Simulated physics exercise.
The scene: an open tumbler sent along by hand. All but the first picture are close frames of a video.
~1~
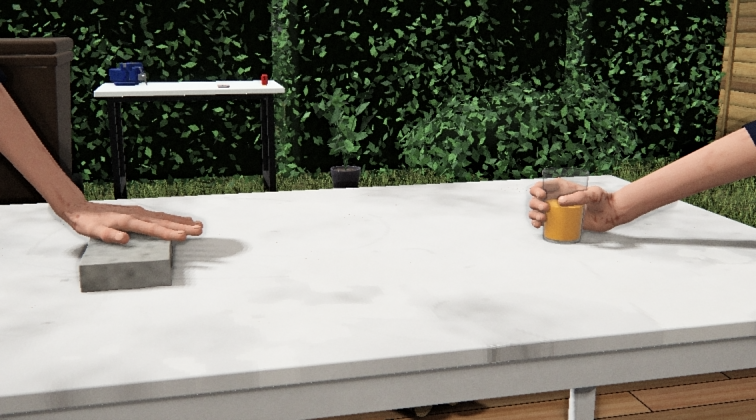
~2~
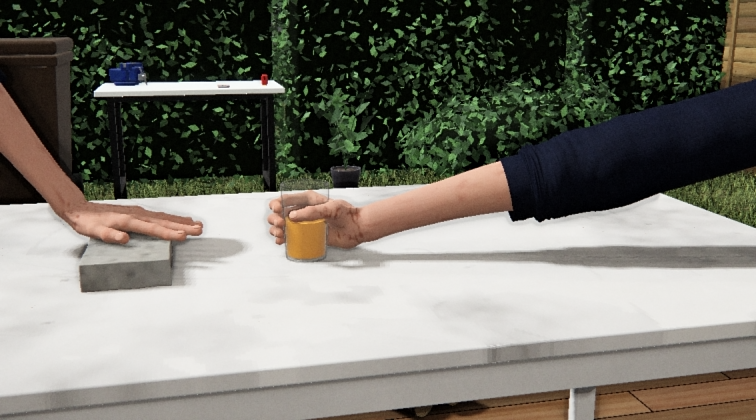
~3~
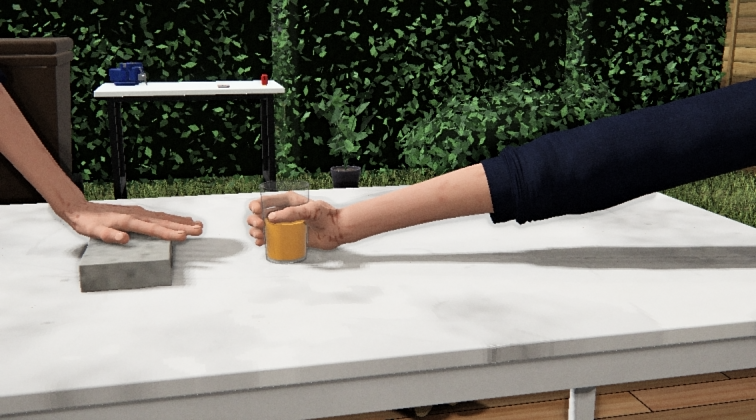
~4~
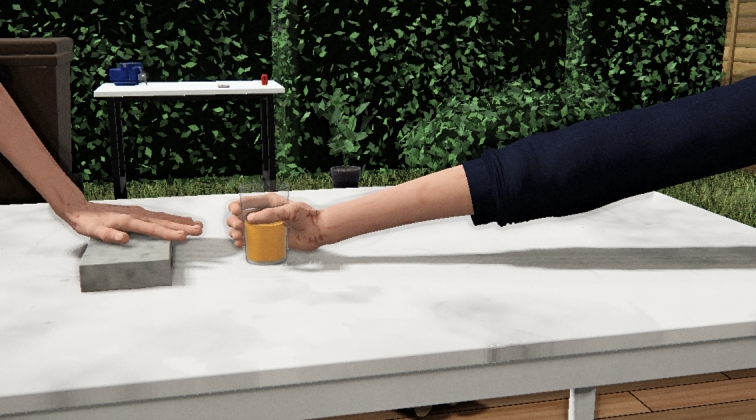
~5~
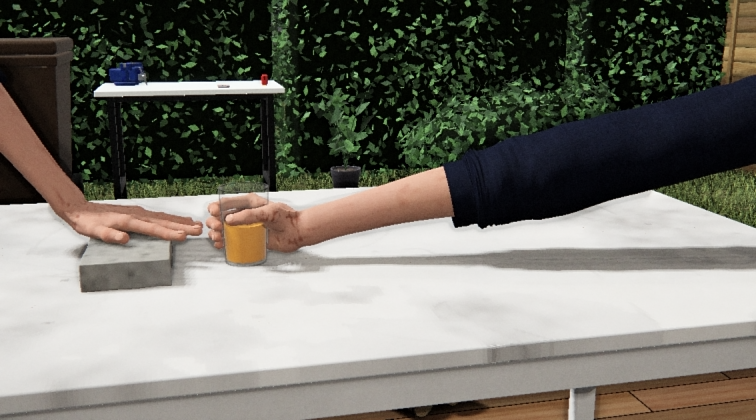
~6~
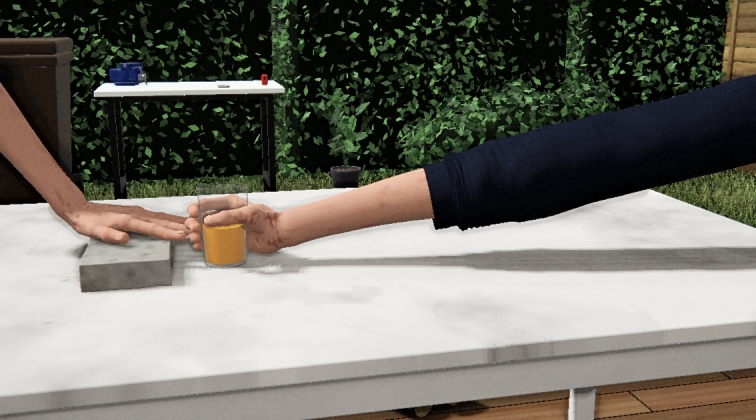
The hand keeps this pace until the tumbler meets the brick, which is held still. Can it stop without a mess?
The tumbler holds.
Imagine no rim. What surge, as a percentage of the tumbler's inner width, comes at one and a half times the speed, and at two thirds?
In turn 60 and 25 per cent.
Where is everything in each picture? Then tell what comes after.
In the first picture, at rest; tumbler (564, 204) about half full; brick (130, 256).
In the second picture, under way; tumbler about half full, surface at (306, 219).
In the third picture, moved on by about 20 px; tumbler (285, 220) about half full.
In the fourth picture, moved on by about 20 px; tumbler about half full, surface at (266, 221).
In the fifth picture, moved on by about 20 px; tumbler (245, 222) about half full.
In the sixth picture, moved on by about 20 px; tumbler about half full, surface at (224, 224); brick (130, 256).
Soon after, the tumbler meets the brick.
Later, the orange juice surges up the wall; the wave climbs under half way to the rim.
In the end, the tumbler stands at the brick; nothing has left it.
